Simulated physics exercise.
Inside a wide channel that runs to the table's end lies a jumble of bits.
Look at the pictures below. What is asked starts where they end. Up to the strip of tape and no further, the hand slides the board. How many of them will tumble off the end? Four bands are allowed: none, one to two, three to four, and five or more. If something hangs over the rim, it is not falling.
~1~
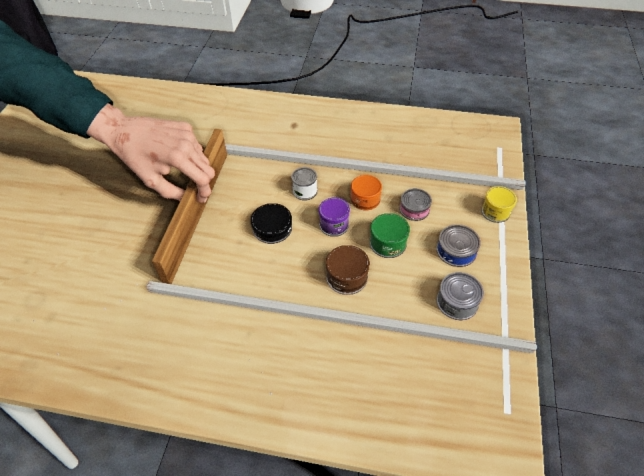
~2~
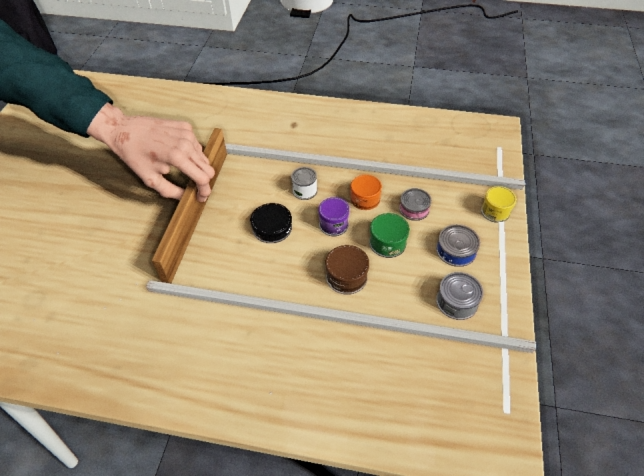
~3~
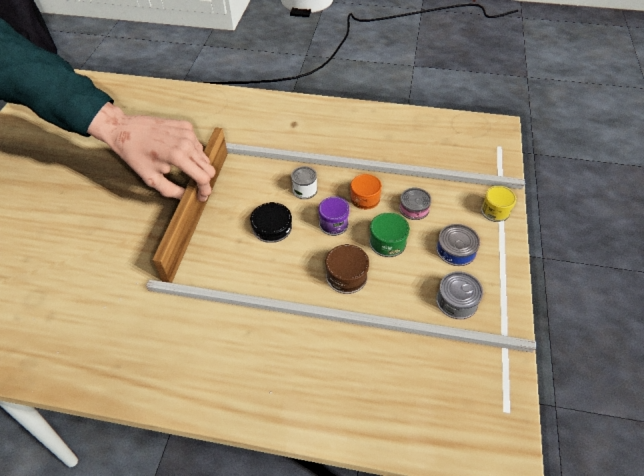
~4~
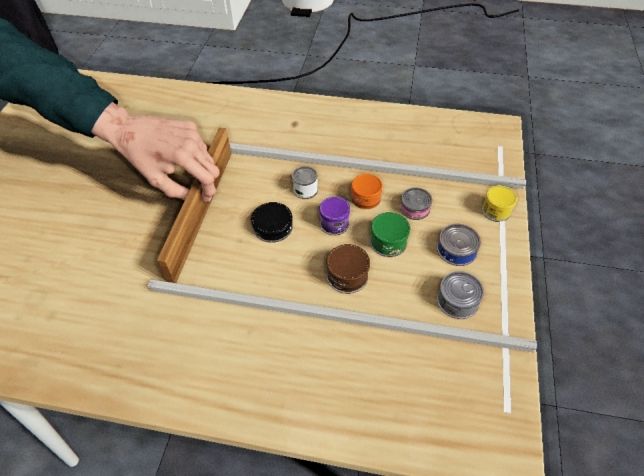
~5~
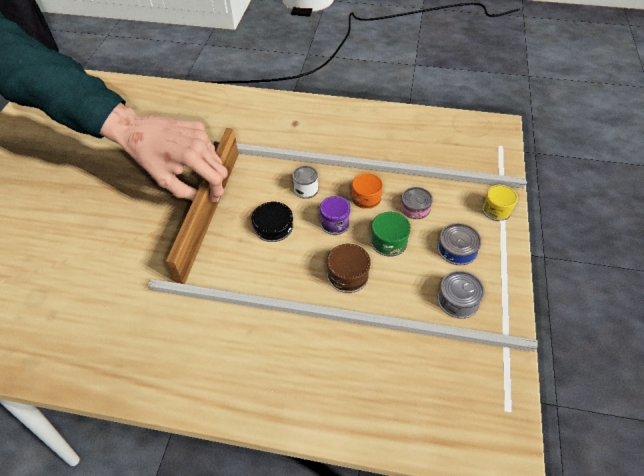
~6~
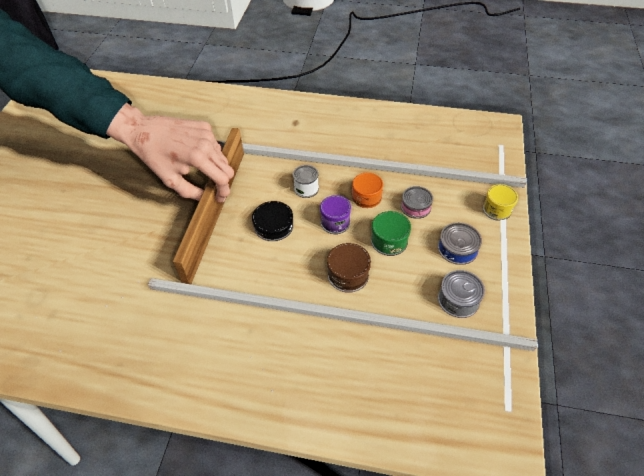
The answer is five or more.
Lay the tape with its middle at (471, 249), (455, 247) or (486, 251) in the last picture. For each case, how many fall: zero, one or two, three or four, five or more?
In turn: One to two, one to two, three or four.
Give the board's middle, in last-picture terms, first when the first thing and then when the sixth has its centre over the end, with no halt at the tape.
(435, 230), then (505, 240).
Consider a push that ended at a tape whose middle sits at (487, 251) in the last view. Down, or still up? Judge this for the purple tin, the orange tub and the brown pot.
The purple tin? It is safe. The orange tub? It is safe. The brown pot? It is safe.
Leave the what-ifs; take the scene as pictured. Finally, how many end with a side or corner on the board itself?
At rest, 4 are in contact.
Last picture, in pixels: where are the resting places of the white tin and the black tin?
Listed as asked: First (519, 208), and then (528, 262).
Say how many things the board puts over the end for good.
6 in total.
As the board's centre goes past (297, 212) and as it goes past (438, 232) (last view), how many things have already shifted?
Moved so far: 3, later 10.
Soon after, none off yet; yellow tin at rest near (500, 203); grey tin at rest near (461, 294); blue tin at rest near (460, 244).
Then, none off yet; yellow tin at rest near (500, 203); grey tin at rest near (461, 294); blue tin moved a little near (477, 246).
Further on, none off yet; yellow tin moved about its own width near (518, 199); grey tin moved about its own width near (514, 307); blue tin tipped a little near (548, 256).
At rest, the number that fall off is five or more; fallen, orange tub, green tin, pink tin, blue tin, grey tin and yellow tin.
